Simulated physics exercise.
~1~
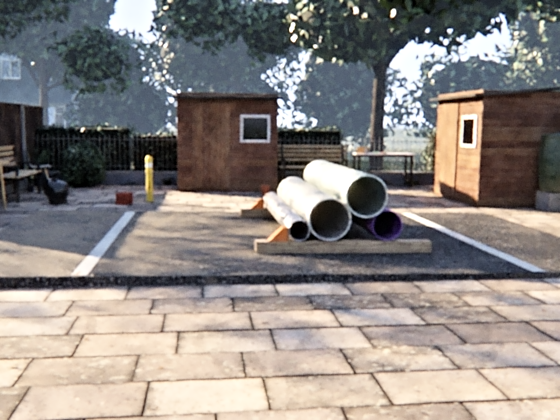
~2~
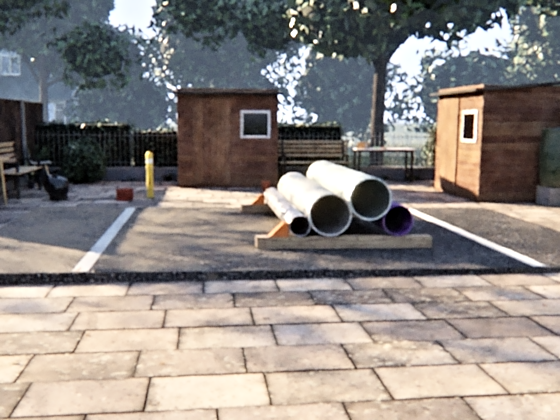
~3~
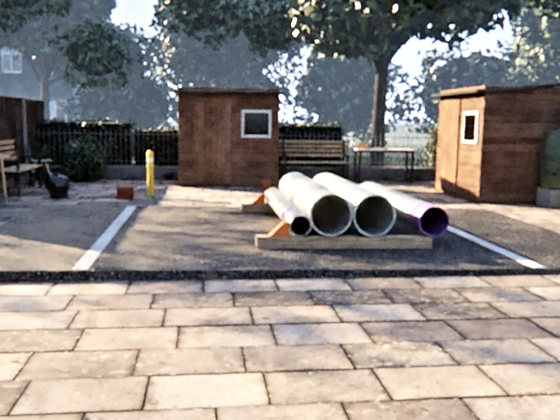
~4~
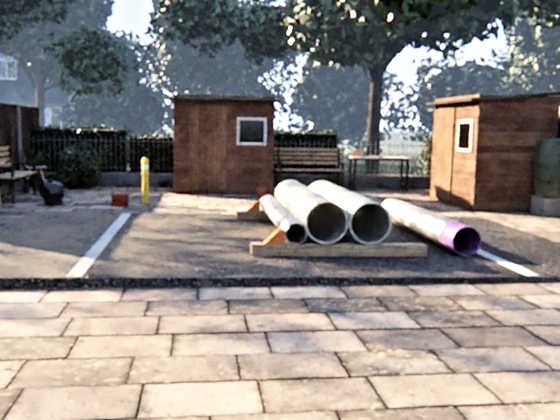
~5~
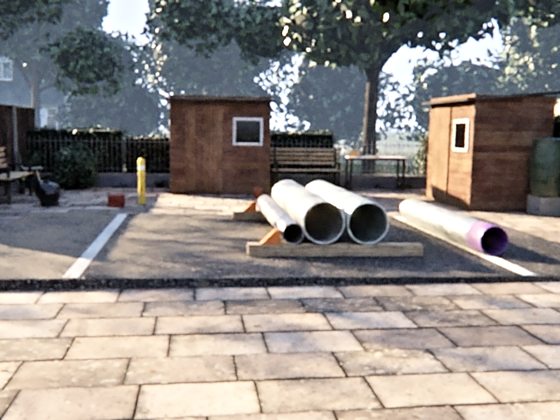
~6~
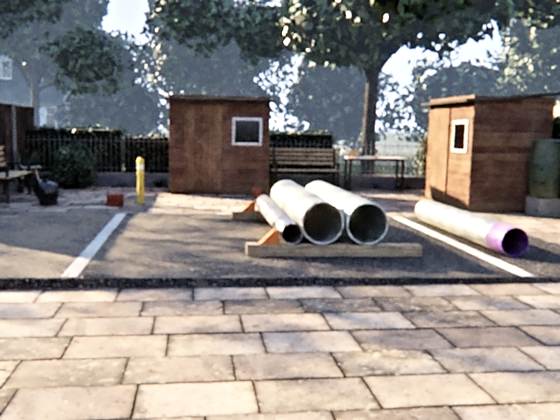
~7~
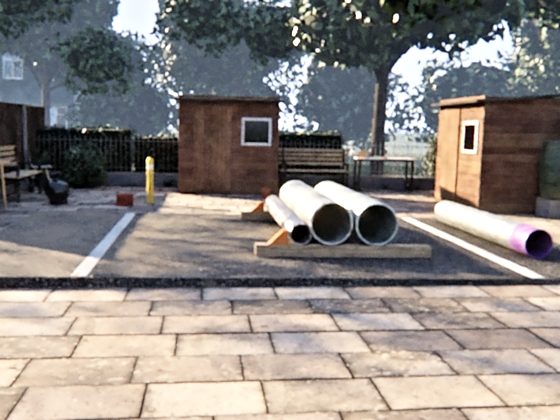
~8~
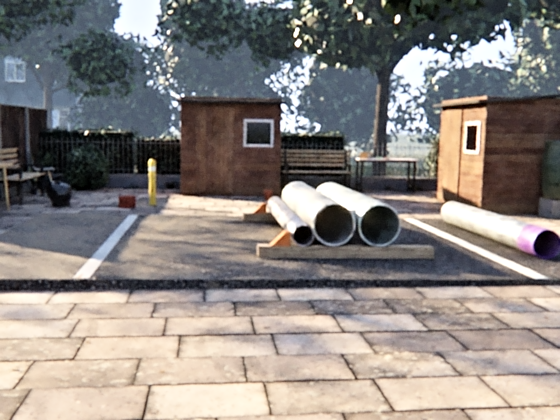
Purple-ended pipe rolling right off a stack of steel pipes on wooden bearers, crossing a white line near two sheds.
